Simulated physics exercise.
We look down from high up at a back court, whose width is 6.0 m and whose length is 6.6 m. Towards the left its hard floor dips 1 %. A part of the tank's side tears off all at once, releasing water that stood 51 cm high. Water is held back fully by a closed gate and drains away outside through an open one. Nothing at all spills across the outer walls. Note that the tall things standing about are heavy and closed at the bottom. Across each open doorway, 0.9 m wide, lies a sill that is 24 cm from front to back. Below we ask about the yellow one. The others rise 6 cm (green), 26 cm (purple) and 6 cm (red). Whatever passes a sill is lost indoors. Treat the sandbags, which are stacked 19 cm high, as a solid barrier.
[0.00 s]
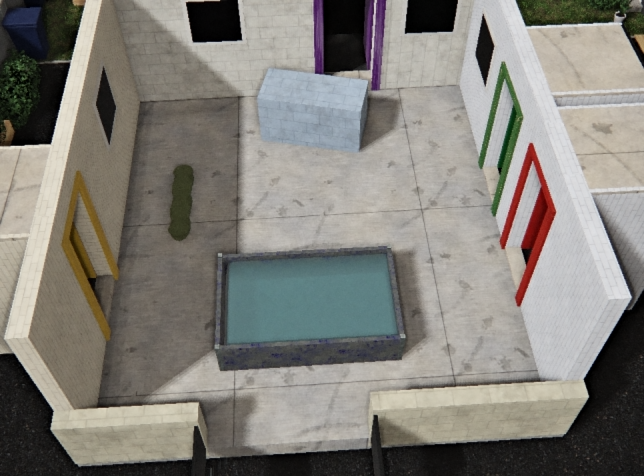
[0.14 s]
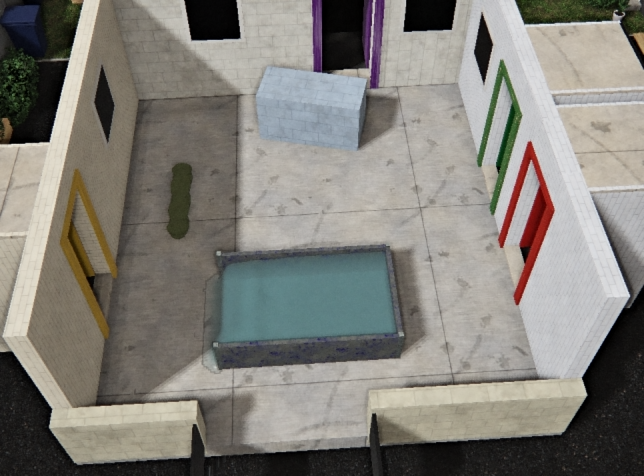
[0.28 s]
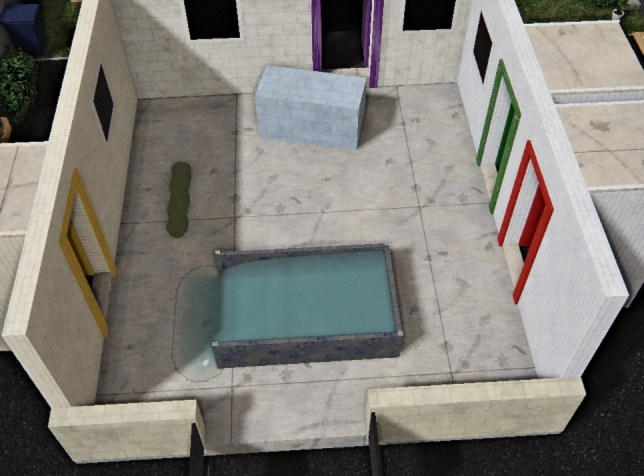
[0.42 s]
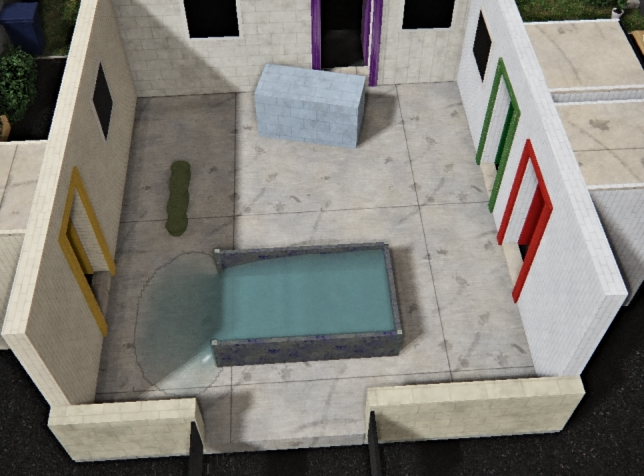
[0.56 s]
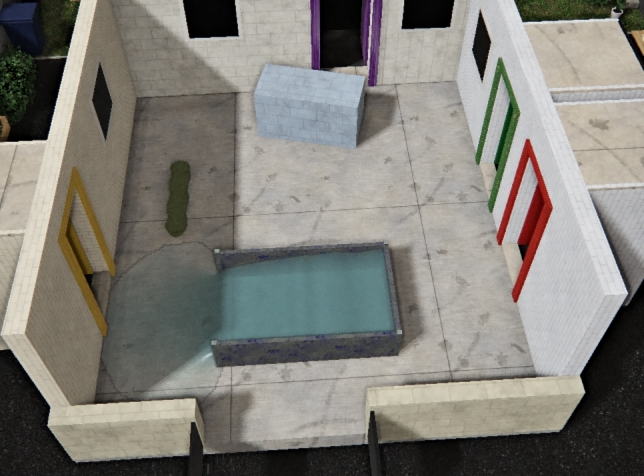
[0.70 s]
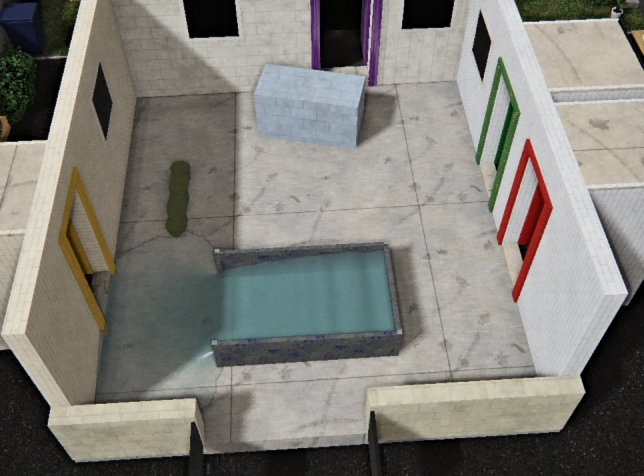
Water pours from the tank's left side and spreads across the floor to the yellow door.
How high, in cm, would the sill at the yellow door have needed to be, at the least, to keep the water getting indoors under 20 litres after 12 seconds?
About 27 cm.
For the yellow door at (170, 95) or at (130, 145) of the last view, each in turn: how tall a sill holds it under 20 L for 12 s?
First place around 17 cm, second around 6.5 cm.
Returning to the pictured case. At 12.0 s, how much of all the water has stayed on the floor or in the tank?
Roughly 80 in a hundred.
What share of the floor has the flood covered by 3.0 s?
30 %.
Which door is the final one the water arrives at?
The green one comes last.
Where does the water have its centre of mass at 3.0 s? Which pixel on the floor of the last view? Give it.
It lies near (196, 304) in the last picture.
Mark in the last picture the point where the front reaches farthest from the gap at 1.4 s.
Lab note: Front tip approx. at (123, 204).
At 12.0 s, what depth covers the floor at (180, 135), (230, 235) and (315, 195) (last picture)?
First 6, then 4, then 4 cm.
After 1.4 s water covers 15 % of the floor, deepest (34 cm) near (91, 434); 31 cm at the yellow door, 36 litres in over its 15 cm sill.
After 3.0 s water covers 30 % of the floor, deepest (30 cm) near (93, 421); 26 cm at the yellow door, 156 litres in over its 15 cm sill.
After 12.0 s water covers 95 % of the floor, deepest (8 cm) near (137, 101); 6 cm at the yellow door, 187 litres in over its 15 cm sill.
At the yellow door as built, the water arrived by 0.7 s and peaked near 32 cm at 2.0 s.
With a sill of 23 cm, 56 litres would have come in within the 12 s; with 31 cm, 4 litres. So under 20 litres takes about 27 cm.
